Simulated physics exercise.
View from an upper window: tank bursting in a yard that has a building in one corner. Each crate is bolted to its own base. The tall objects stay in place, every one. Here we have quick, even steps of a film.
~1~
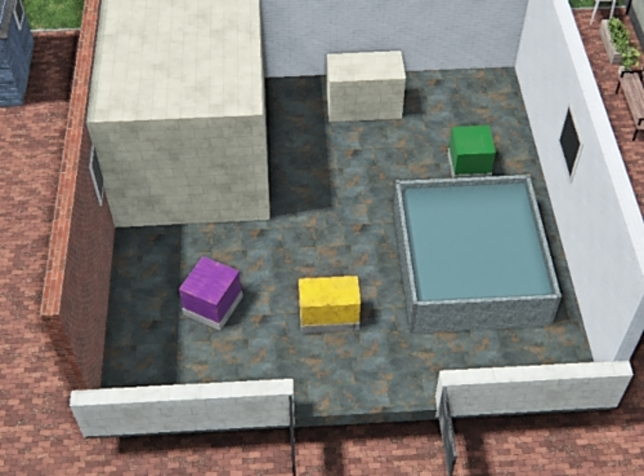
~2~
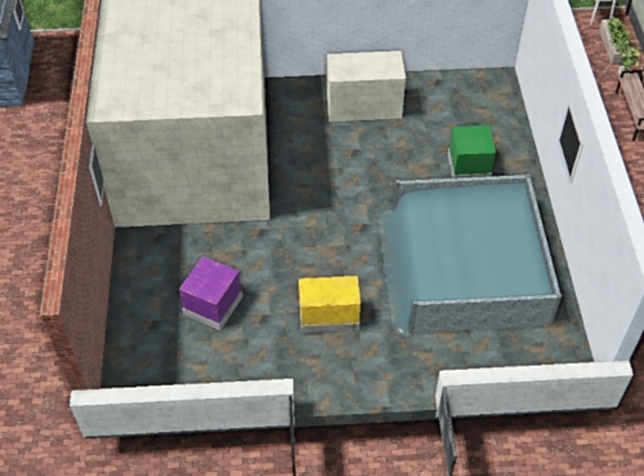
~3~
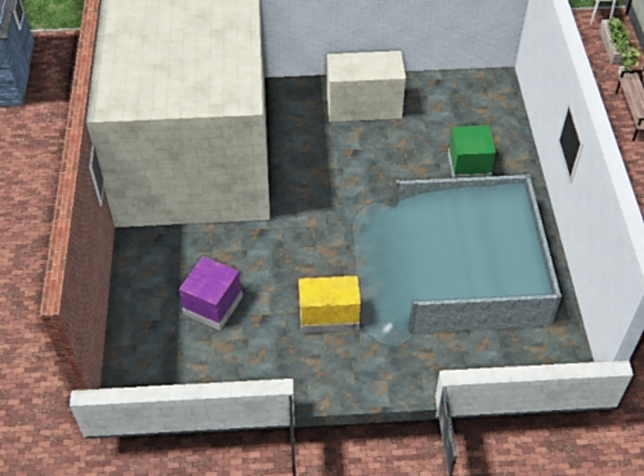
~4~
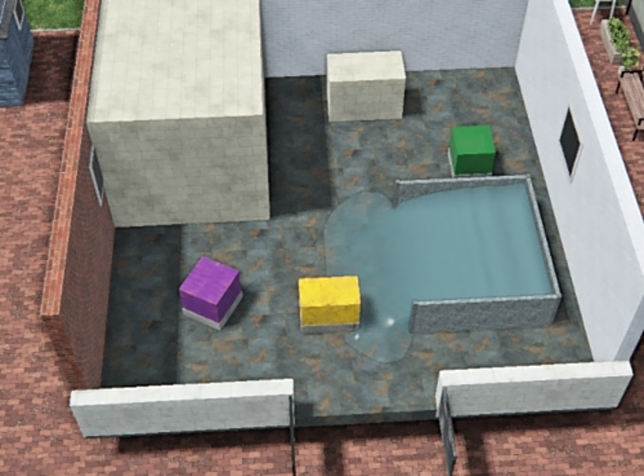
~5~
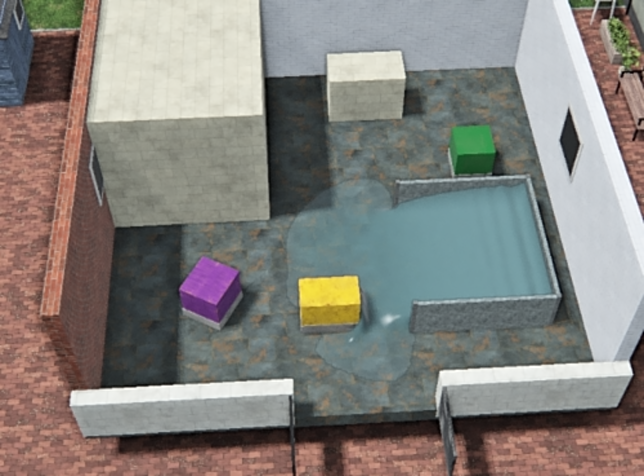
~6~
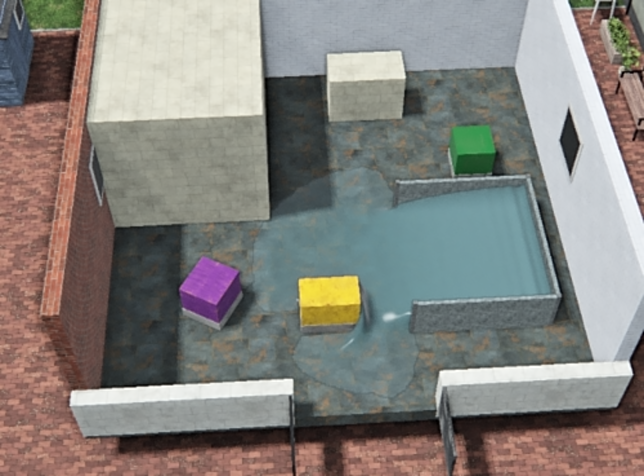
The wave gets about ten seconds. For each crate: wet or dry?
At the end, the green crate is safe from the water. The purple crate is caught by the water. The yellow crate is caught by the water.
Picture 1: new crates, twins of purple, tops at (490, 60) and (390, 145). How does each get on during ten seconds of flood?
Outcome, in listed order: Is missed, is missed.
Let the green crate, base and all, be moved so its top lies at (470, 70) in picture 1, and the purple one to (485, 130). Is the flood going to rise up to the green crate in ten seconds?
Well, the green one is left untouched in the end.
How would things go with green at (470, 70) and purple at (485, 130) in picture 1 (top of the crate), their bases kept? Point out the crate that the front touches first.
That should be the yellow one.
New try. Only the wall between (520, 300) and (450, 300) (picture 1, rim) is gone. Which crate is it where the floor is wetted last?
Answer: The crate marked green.
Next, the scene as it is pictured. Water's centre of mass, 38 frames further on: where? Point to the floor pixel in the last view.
I'd put my finger on (300, 265).
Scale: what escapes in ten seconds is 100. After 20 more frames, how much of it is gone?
I'd estimate close to 45 per cent.
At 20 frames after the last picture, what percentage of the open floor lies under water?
About 60 per cent.
A moment on, water covers 40 % of the floor; the green crate not reached, the purple crate water round its plinth, the yellow crate water round its plinth.
Next, water covers 50 % of the floor; the green crate not reached, the purple crate water round its plinth, the yellow crate water round its plinth.
Then, water covers 60 % of the floor; the green crate not reached, the purple crate water round its plinth, the yellow crate water round its plinth.
Later, water covers 80 % of the floor; the green crate water round its plinth, the purple crate water round its plinth, the yellow crate water round its plinth.
In the end, water covers 100 % of the floor; the green crate stayed above the water, the purple crate was topped, the yellow crate was topped.
